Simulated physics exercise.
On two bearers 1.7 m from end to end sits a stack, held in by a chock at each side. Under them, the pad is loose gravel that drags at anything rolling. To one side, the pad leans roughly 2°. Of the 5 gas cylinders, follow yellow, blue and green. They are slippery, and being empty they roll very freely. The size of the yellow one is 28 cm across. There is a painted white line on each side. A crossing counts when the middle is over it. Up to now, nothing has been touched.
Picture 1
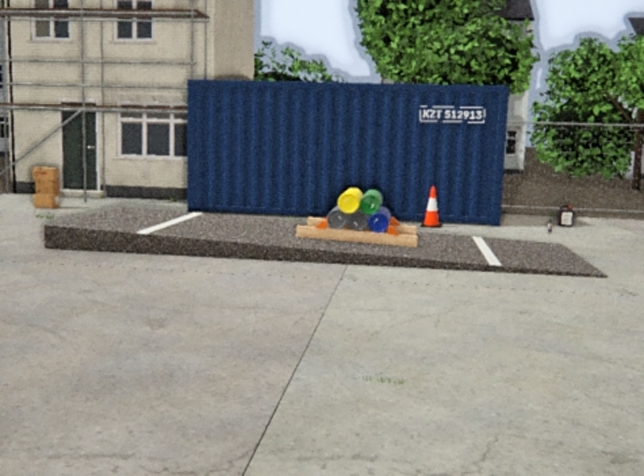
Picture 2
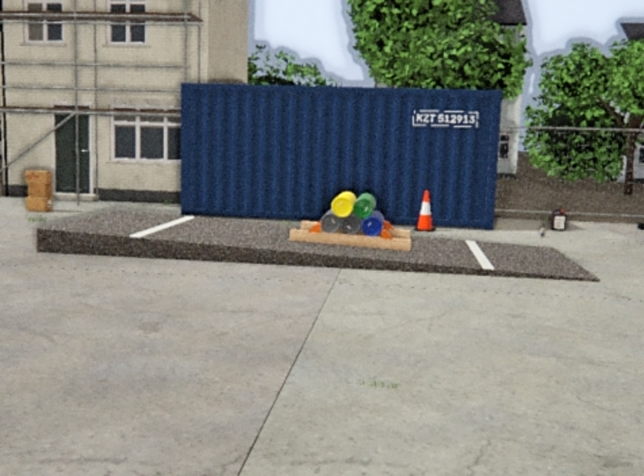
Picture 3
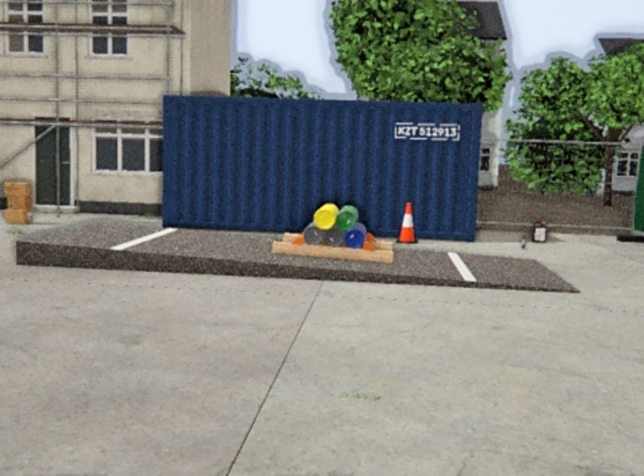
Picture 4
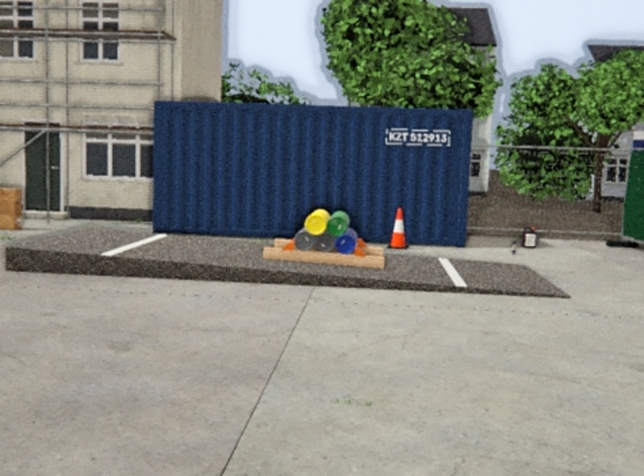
View drifting slightly right and upward past a still stack of coloured cylinders on a sloping pad before a blue container.
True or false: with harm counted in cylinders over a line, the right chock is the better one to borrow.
False; the left chock is better to borrow.
Chock on the left freed, after 0.8 s, yellow is up on others, 70 cm from the bearers' left end; blue is on the bearers, 55 cm from the bearers' right end; green is up on others, 70 cm from the bearers' right end; 0 over a line so far.
Chock on the left freed, at the end, yellow is up on others, 70 cm from the bearers' left end; blue is on the bearers, 55 cm from the bearers' right end; green is up on others, 70 cm from the bearers' right end; 0 over a line so far.
Chock on the right freed, after 2.9 s, yellow is up on others, 45 cm from the bearers' right end, rolling right; blue is on the bearers, 5 cm from the bearers' right end, rolling right; green is up on others, 15 cm from the bearers' right end, rolling right; 0 over a line so far.
Chock on the right freed, at the end, yellow is past the right line; blue is past the right line; green is past the right line; 4 over a line so far.
